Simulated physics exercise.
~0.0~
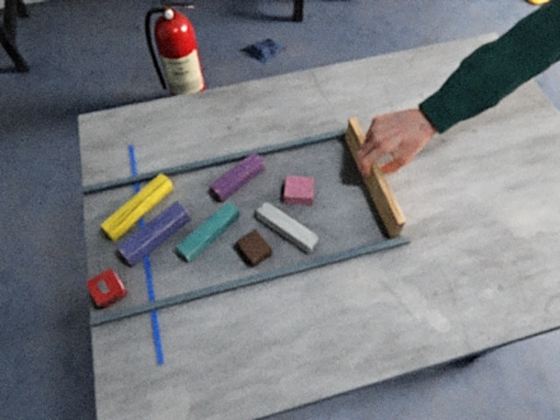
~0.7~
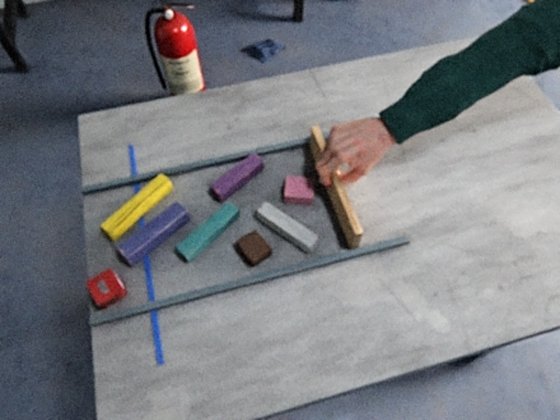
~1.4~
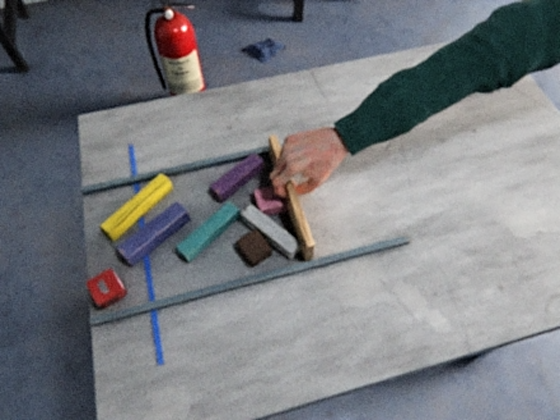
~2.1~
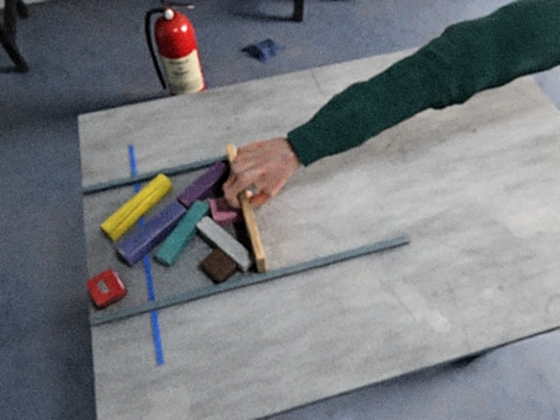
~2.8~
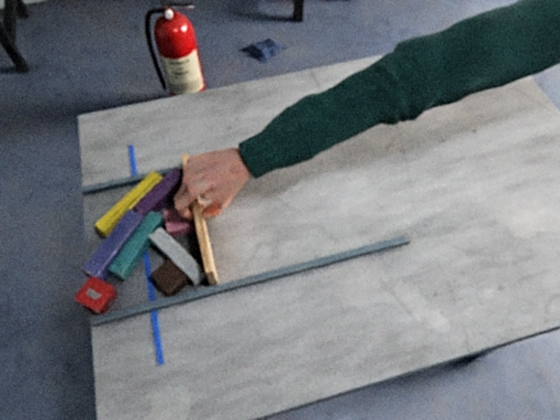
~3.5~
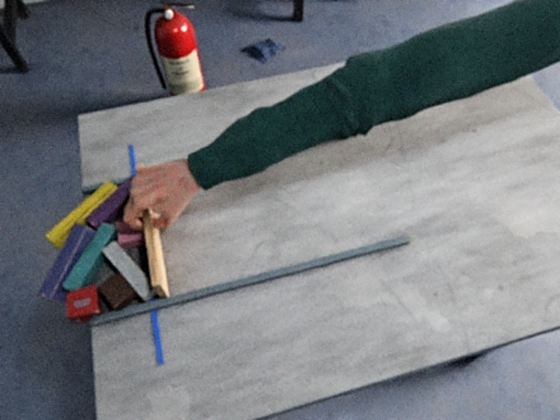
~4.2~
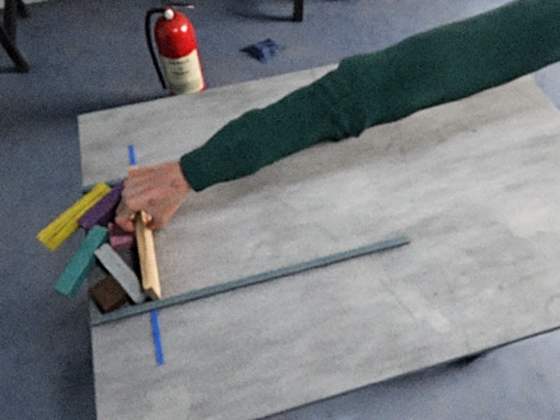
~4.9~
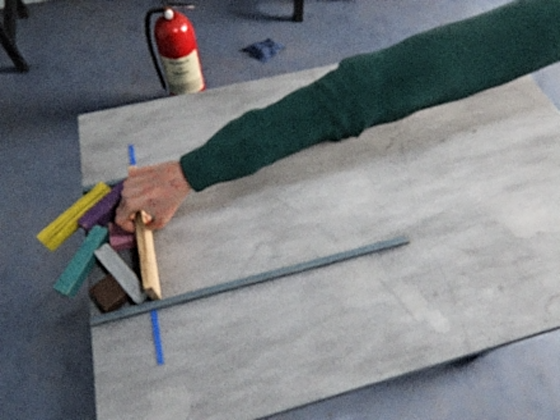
Hand in green sleeve sweeping colourful blocks left with a wooden board, stopping at blue tape after blue and red pieces drop off.
